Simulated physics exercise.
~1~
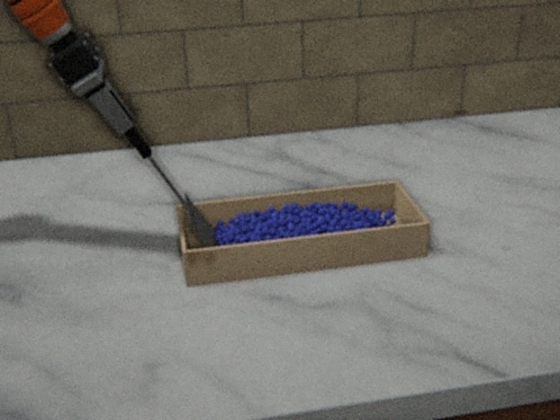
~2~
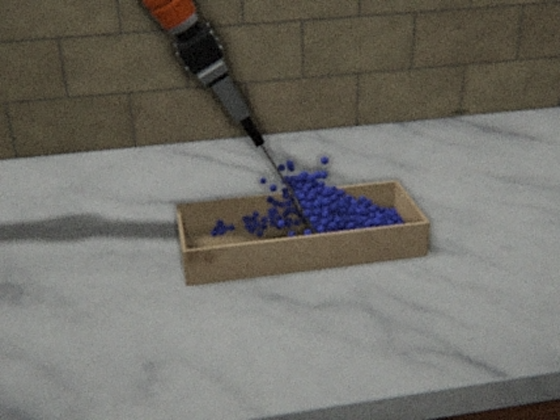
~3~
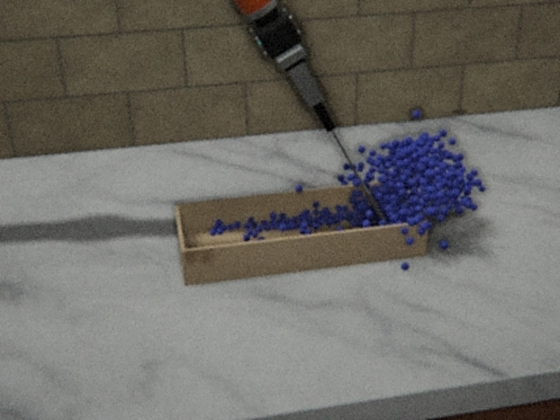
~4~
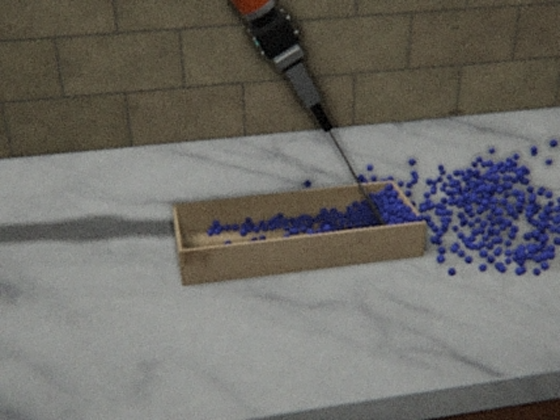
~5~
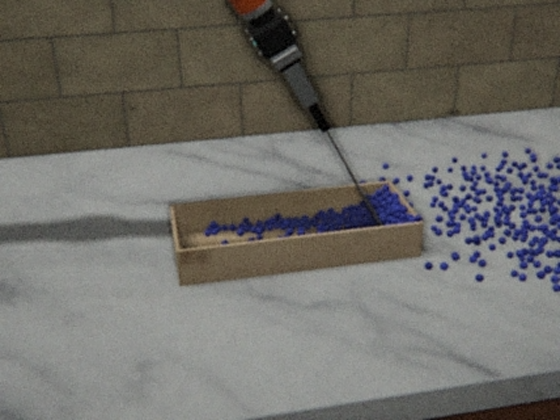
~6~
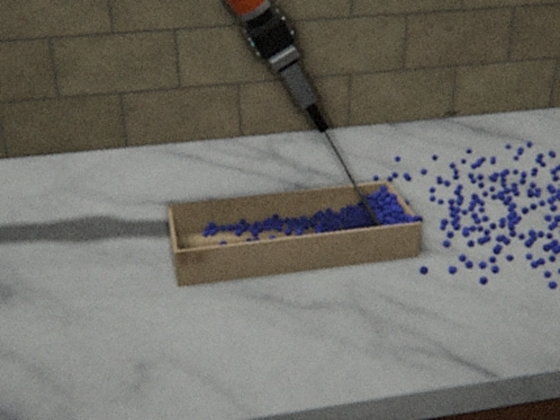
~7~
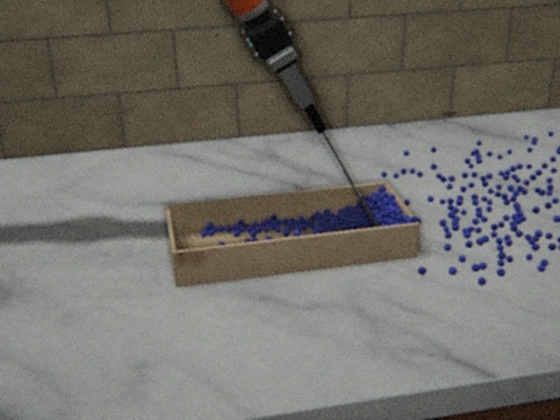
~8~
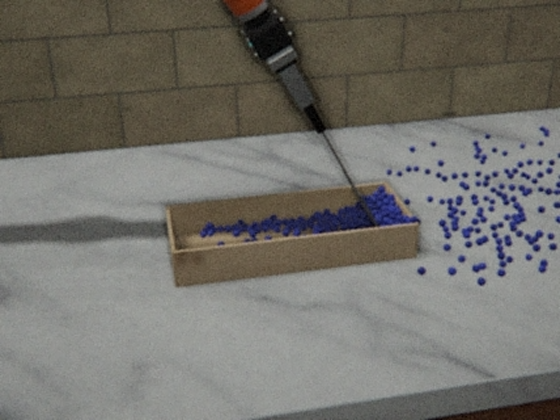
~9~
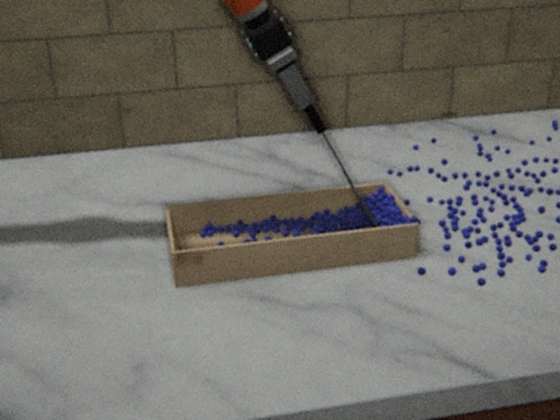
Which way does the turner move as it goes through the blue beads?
The turner moves to the right, going from the left end of the tray toward its right end.
A robot arm swept a turner to the right through blue beads in a shallow wooden-looking tray, then stopped near the right end, flinging many over the edge; they scattered across the marble table top while the rest stayed in the tray.
